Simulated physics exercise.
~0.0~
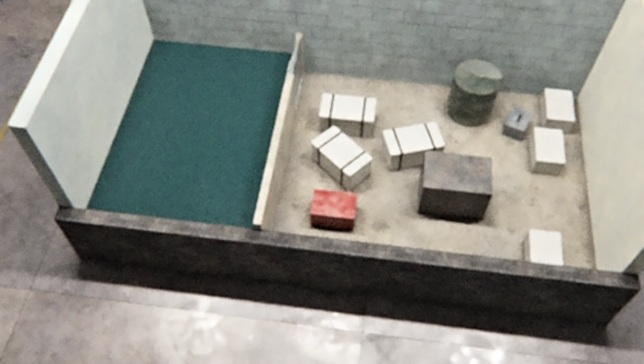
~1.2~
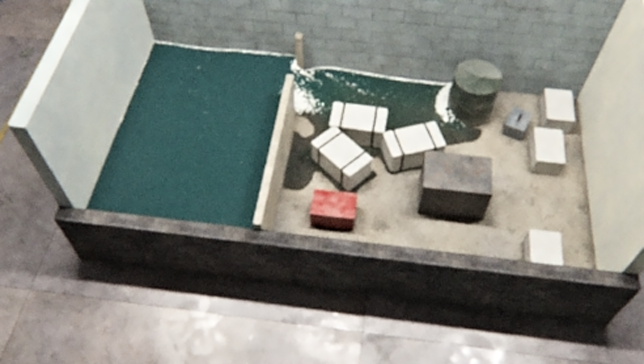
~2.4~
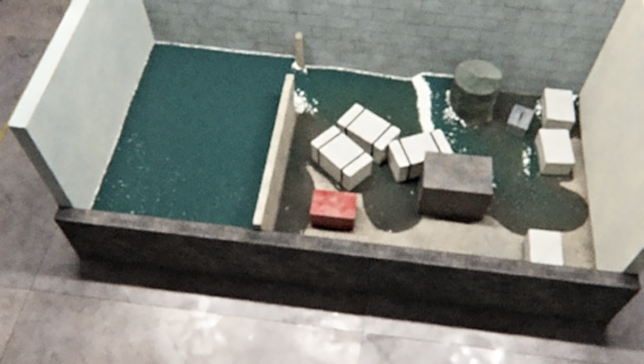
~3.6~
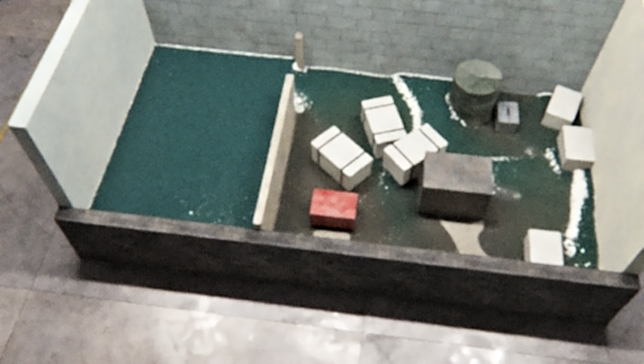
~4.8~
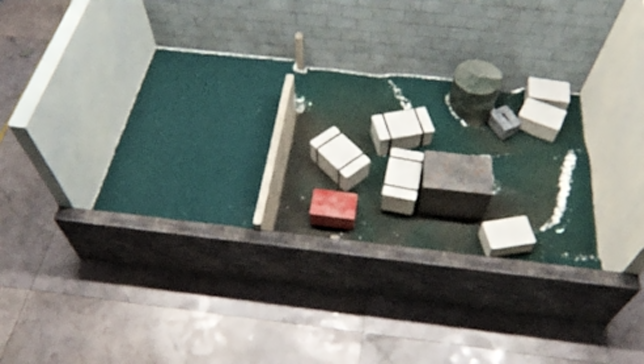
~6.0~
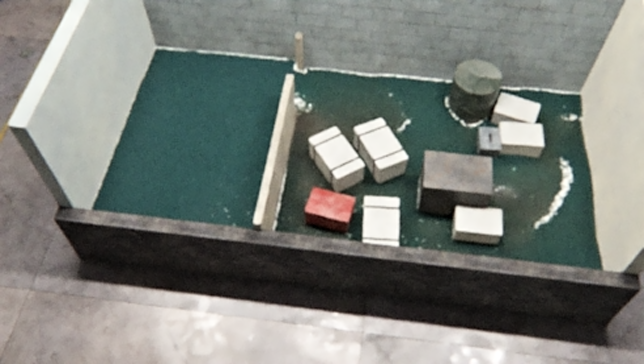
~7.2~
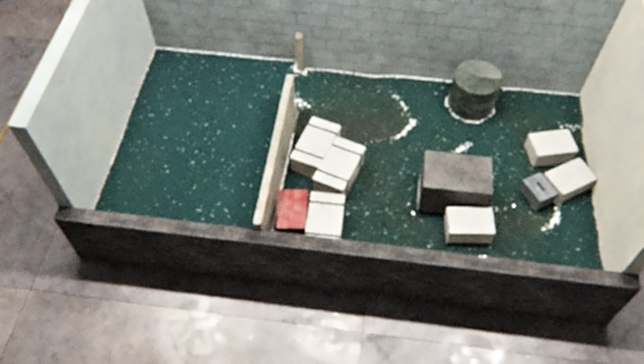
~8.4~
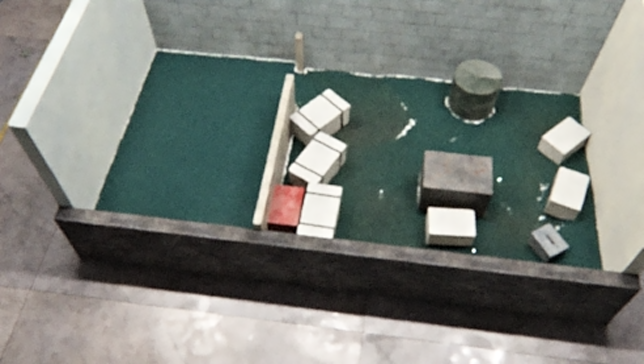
To begin with, dark green water fills the left side of a walled box, while white blocks, a red crate, a dark block and a drum sit on the dry right floor. Water bursts through a gap at the back of the partition and runs along the rear wall. It spreads around the drum and over the floor, nudging the strapped white blocks and shifting the small ones on the right. The strapped blocks then drift forward and left, and the red crate slides a short way to the partition. Finally, water covers both sides, with white blocks scattered around the unmoved drum and dark block.
